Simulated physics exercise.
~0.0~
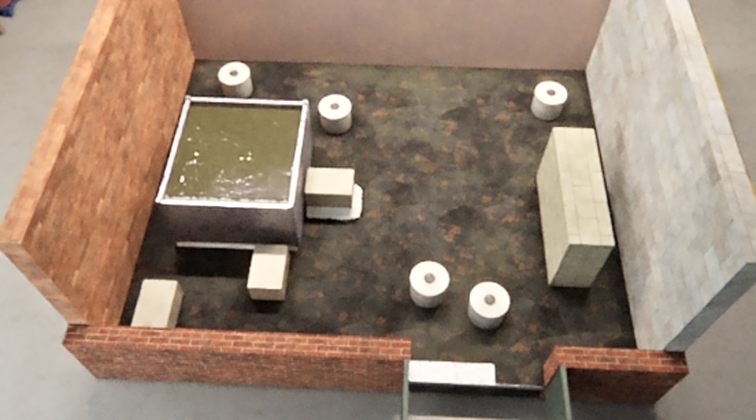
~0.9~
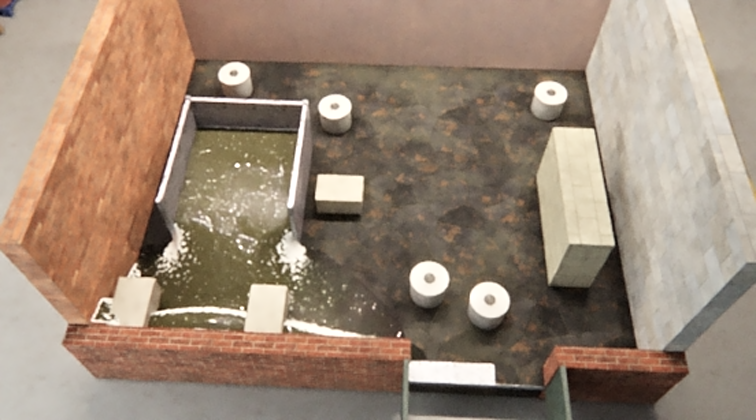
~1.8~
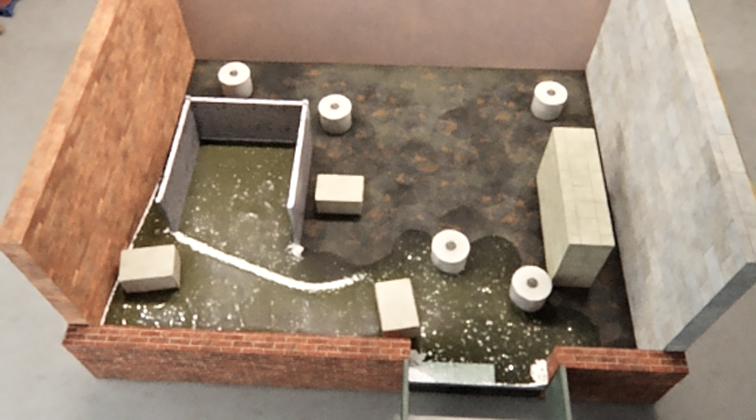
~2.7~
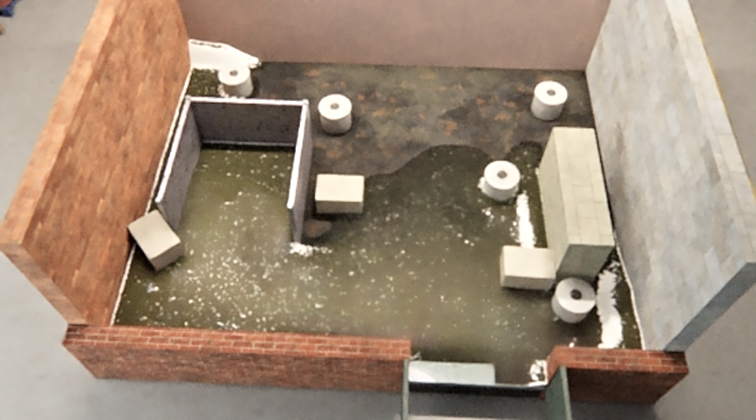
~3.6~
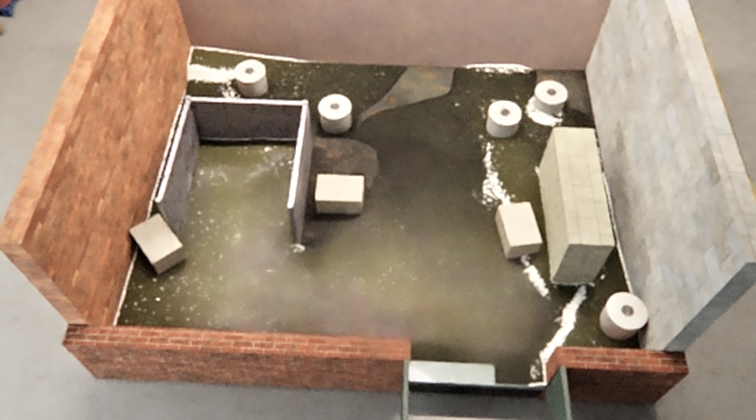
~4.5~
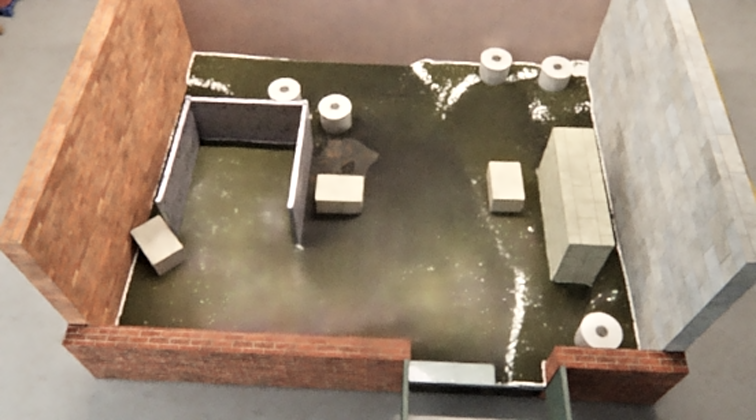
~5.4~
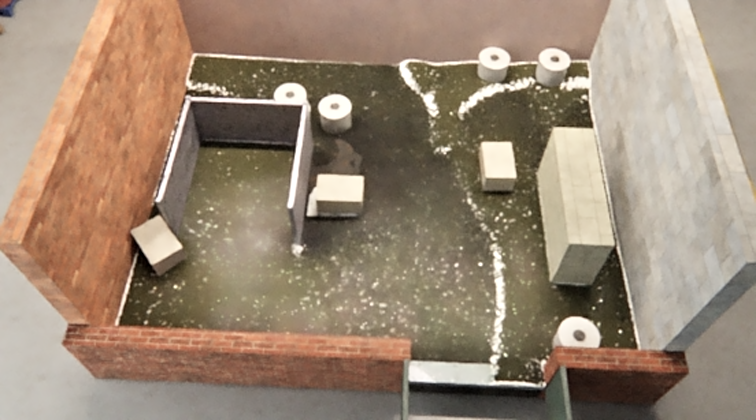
Water bursts from a tank and floods the walled hall, leaving pale blocks and tubs scattered.
